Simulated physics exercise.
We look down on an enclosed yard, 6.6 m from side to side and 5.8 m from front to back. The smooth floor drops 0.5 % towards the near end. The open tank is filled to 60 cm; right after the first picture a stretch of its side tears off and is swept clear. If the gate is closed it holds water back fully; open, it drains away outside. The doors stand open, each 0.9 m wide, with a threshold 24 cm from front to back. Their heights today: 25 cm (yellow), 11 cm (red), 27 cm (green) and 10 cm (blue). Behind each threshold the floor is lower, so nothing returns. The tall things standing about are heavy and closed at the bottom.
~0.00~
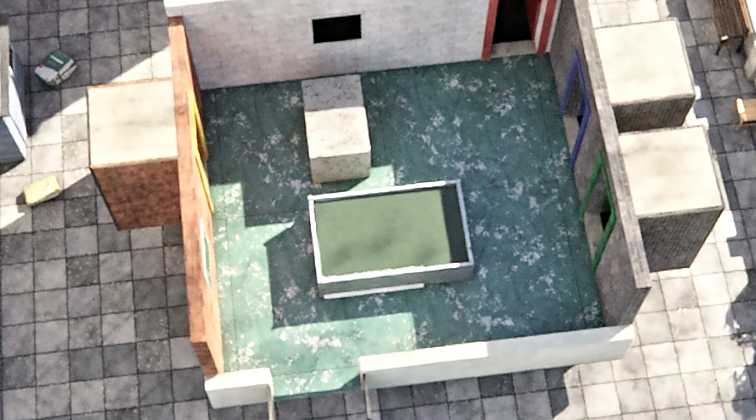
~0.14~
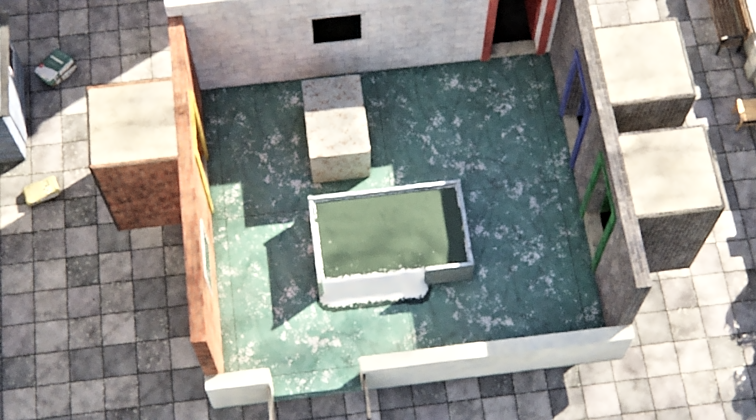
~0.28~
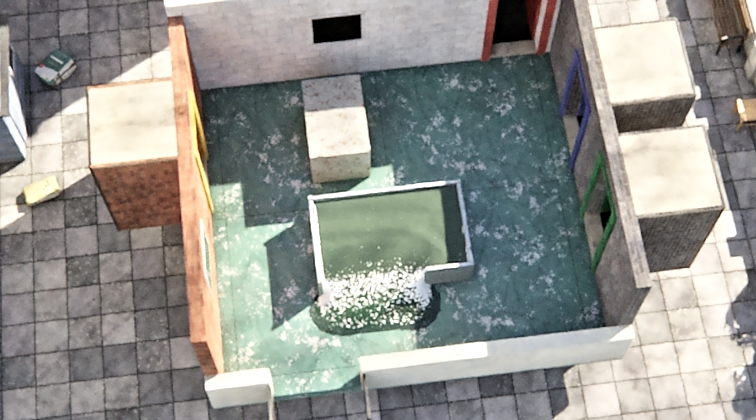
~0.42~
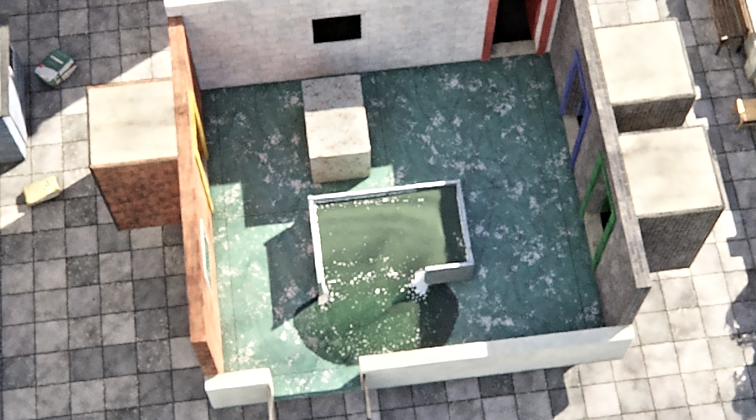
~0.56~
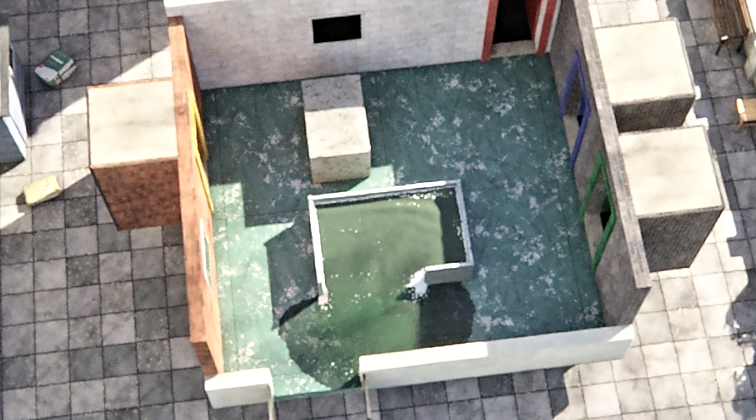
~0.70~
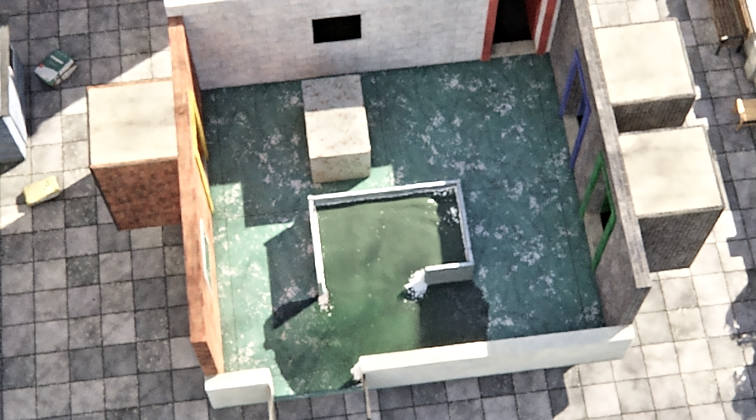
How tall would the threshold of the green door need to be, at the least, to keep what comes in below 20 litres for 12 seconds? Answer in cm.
About 7.5 cm.
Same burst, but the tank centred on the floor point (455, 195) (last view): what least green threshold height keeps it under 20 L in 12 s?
Some 6.0 cm.
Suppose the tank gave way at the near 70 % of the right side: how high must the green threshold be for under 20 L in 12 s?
Then roughly 27 cm.
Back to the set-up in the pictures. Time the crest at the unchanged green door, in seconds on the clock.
At about 2.8 s.
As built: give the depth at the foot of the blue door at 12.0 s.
Roughly 4.5 cm deep.
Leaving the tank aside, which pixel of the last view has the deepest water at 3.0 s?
Around (226, 388).
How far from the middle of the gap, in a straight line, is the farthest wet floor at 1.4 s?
Some 3.4 m out.
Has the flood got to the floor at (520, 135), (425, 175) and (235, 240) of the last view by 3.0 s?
In turn: Not reached, dry, dry.
After 1.4 s water covers 15 % of the floor, deepest (44 cm) near (383, 359); it has not reached the green door.
After 3.0 s water covers 35 % of the floor, deepest (26 cm) near (226, 388); 13 cm at the green door, 0 litres in over its 27 cm threshold.
After 12.0 s water covers 100 % of the floor, deepest (6 cm) near (381, 194); 3 cm at the green door, 0 litres in over its 27 cm threshold.
At the green door as built, the water arrived by 2.5 s and peaked near 13 cm at 2.8 s.
Run again over the same 12 s with other heights there, 32 litres in over 6 cm, 7 litres over 9.5 cm. The limit of 20 litres is kept from about 7.5 cm up.
